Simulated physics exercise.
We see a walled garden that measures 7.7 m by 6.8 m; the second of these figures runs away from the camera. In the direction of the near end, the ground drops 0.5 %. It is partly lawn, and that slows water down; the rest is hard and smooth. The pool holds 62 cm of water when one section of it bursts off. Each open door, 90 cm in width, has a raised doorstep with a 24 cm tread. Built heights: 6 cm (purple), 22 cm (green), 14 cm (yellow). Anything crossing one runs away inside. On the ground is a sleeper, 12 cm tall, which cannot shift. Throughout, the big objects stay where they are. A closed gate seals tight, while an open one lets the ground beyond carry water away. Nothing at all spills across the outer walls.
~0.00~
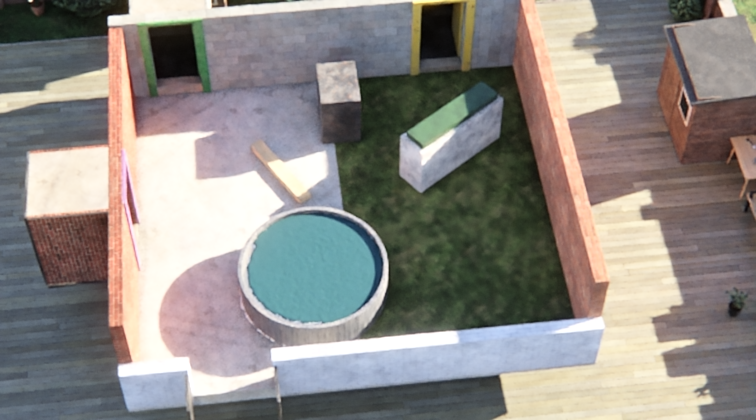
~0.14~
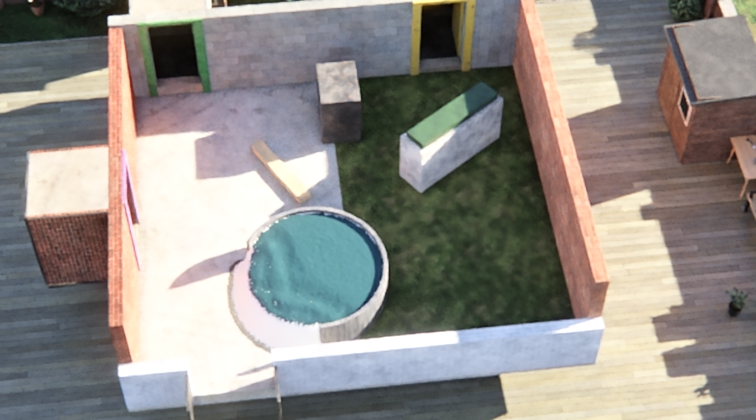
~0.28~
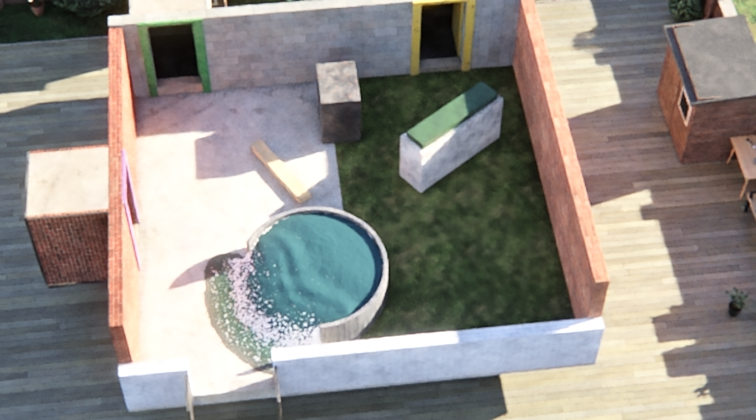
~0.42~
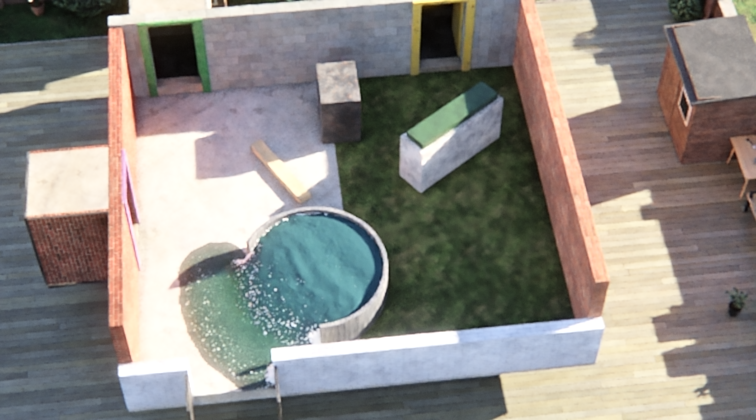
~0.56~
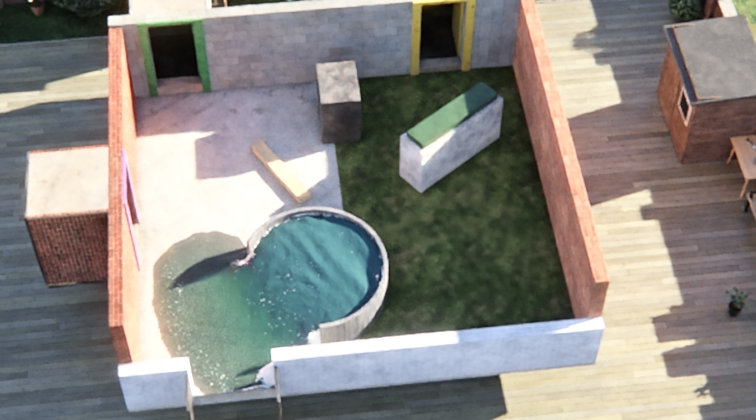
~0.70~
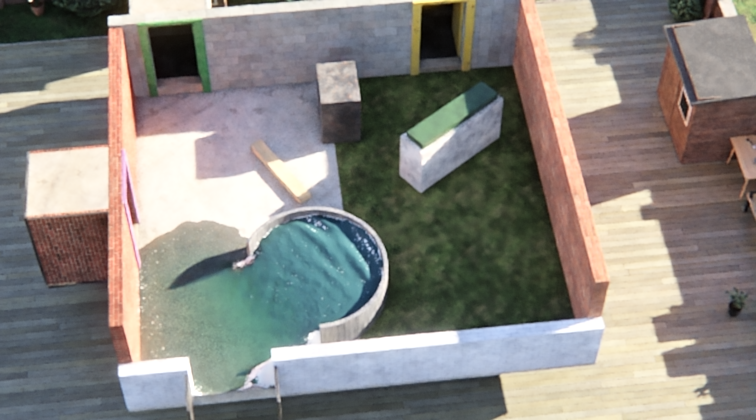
In a walled garden, a round pool's side bursts and water spreads across the paving.
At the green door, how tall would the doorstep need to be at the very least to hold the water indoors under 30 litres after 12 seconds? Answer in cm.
The doorstep would need roughly 10 cm.
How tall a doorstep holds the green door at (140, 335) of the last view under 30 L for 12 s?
About 32 cm.
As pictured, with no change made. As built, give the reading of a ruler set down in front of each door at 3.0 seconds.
Before purple it's 12 cm, before green 0 cm, before yellow 0 cm.
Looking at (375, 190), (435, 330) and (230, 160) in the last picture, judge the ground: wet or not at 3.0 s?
Untouched; soaked; untouched.
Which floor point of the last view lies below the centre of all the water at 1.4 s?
Look at about (270, 307) in the last view.
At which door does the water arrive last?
The answer is the yellow one.
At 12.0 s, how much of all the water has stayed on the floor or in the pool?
Around 58 percent is still there.
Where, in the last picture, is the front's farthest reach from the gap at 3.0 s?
Around pixel (136, 108).
After 1.4 s water covers 20 % of the floor, deepest (46 cm) near (162, 386); it has not reached the green door.
After 3.0 s water covers 35 % of the floor, deepest (27 cm) near (141, 388); it has not reached the green door.
After 12.0 s water covers 90 % of the floor, deepest (8 cm) near (275, 233); 3 cm at the green door, 0 litres in over its 22 cm doorstep.
At the green door as built, the water arrived by 3.5 s and peaked near 19 cm at 4.4 s.
Run again over the same 12 s with other heights there, 48 litres in over 8.5 cm, 18 litres over 11.5 cm. The limit of 30 litres is kept from about 10 cm up.
